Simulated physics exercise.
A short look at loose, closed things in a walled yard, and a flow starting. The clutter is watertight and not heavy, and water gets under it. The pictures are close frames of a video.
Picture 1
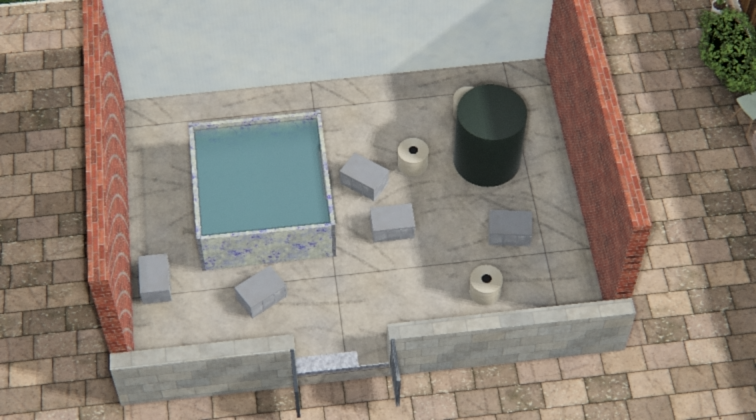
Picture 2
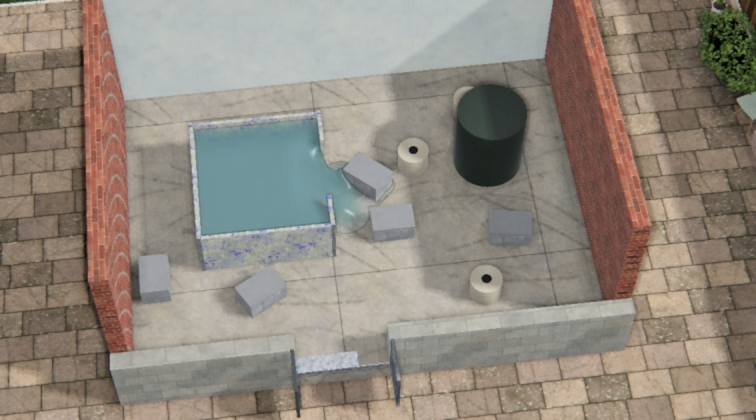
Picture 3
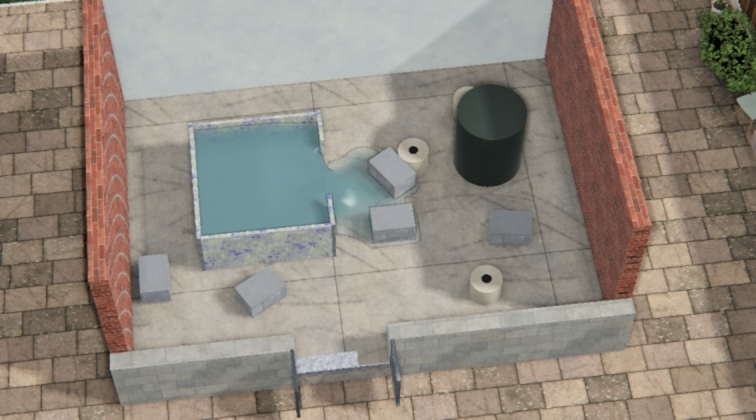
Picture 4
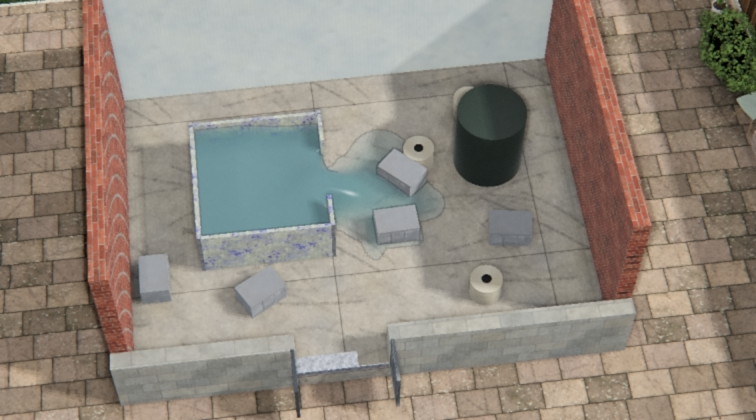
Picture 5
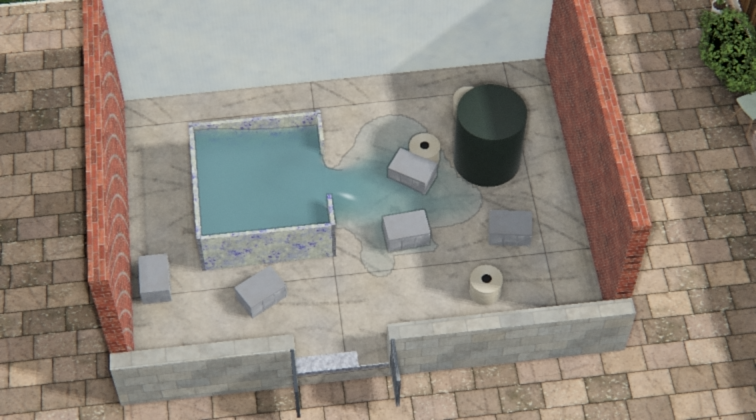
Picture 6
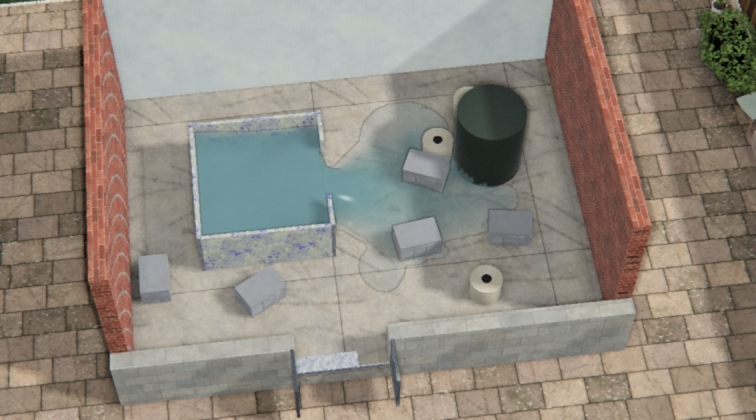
At first, a raised pool sits full in a walled yard, with grey crates and pale round objects on the dry paving. Then water pours through a gap in its right side and spreads across the ground, pushing the two nearest crates and a round object rightward, toward the dark green tank.
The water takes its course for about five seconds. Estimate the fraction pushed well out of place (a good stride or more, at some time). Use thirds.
That comes to at least two thirds.
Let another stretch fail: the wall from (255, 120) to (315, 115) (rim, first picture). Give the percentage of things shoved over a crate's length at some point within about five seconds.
Roughly 40 per cent.
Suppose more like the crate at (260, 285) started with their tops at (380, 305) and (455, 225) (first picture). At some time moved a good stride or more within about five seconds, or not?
One after the other: That far or more, that far or more.
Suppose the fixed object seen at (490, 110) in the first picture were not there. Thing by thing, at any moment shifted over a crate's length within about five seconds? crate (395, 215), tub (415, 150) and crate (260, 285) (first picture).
In that order: That far or more, yes, not that far.
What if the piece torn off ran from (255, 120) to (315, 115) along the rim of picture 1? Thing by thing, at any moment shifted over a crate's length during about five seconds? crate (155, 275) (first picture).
For that one: Swept aside.
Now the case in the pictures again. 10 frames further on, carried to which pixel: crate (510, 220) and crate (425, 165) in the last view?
Around (578, 283) and (562, 256).
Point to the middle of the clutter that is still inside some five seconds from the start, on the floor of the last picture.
Close to (355, 245).
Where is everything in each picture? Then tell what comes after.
The first frame shows a crate at (365, 171) rests on the ground; a crate at (393, 217), on the bottom; 0 of 8 have shifted.
The second frame shows a crate at (368, 170) rests on the ground, close to its start; a crate at (393, 217), on the bottom; 0 of 8 have shifted.
The third frame shows a crate at (392, 167), on the bottom, a stride from its start; a crate at (393, 217) rests on the ground; 1 of 8 have shifted.
The fourth frame shows a crate at (402, 167), on the bottom, a stride from its start; a crate at (397, 219) rests on the ground, close to its start; 3 of 8 have shifted.
The fifth frame shows a crate at (413, 165) floats, a stride from its start; a crate at (407, 225), on the bottom, close to its start; 3 of 8 have shifted.
The sixth frame shows a crate at (426, 164), afloat, a stride from its start; a crate at (417, 233), on the bottom, a stride from its start; 3 of 8 have shifted.
A moment on, 3 of 8 are well off their spots; 1 afloat.
Next, 5 of 8 are well off their spots; 4 afloat.
Later, 6 of 8 are well off their spots; 5 afloat.
In the end, 7 of 8 are well off their spots, and 7 have been at some point; 5 afloat.
